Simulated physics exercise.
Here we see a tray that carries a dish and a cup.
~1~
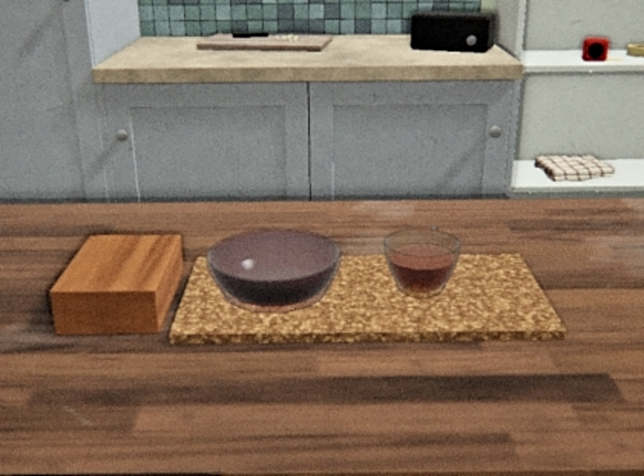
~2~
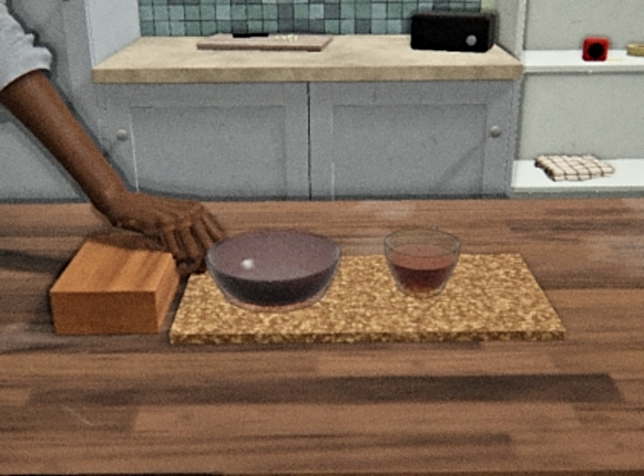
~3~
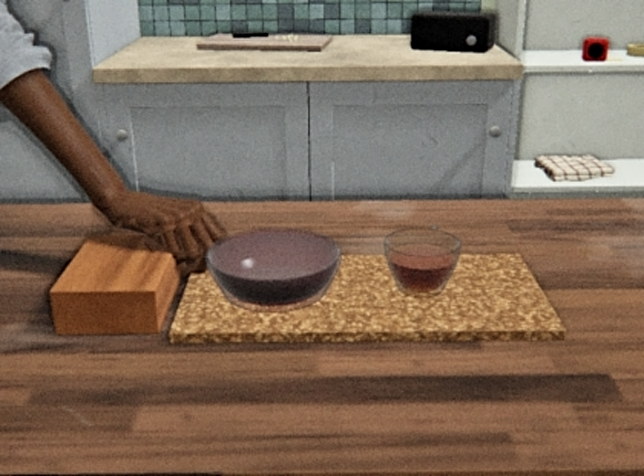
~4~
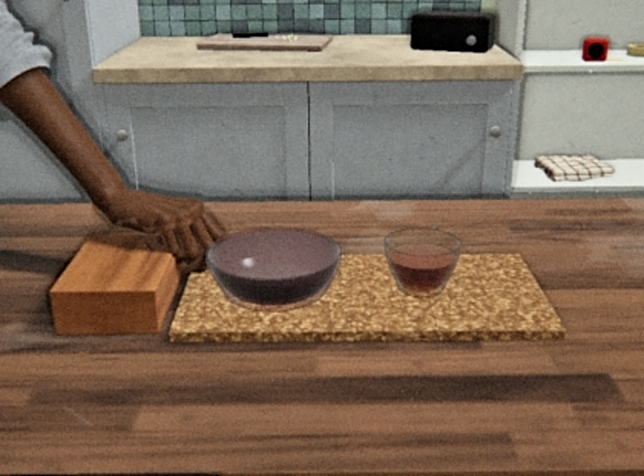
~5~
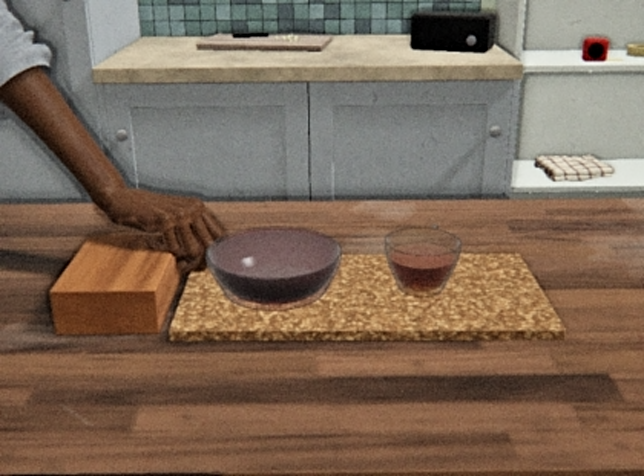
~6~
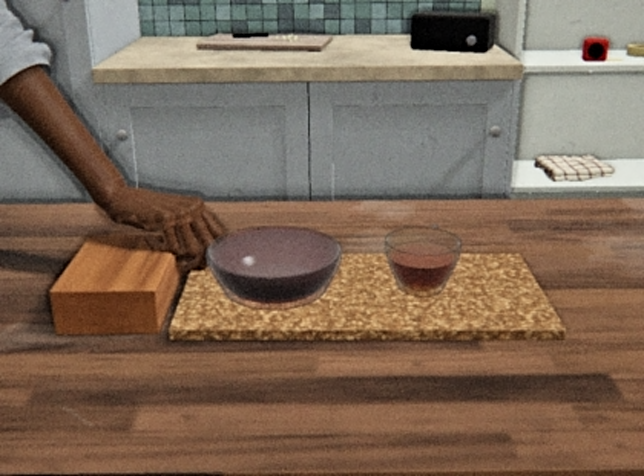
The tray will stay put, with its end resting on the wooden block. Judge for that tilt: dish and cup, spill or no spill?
Dish: Spill; cup: No spill.
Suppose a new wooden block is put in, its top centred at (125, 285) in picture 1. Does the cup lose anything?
Then it keeps every drop.
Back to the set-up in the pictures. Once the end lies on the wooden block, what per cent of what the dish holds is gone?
Around 22 per cent.
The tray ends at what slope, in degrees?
About 8 degrees.
A moment on, the tray slopes by about 4°; dish, a puddle lies under it; cup, all is still inside.
Further on, the tray slopes by about 9°; dish, a puddle lies under it; cup, all is still inside.
When it is over, the tray slopes by about 8°, resting on the wooden block; dish, a puddle lies under it; cup, all is still inside.
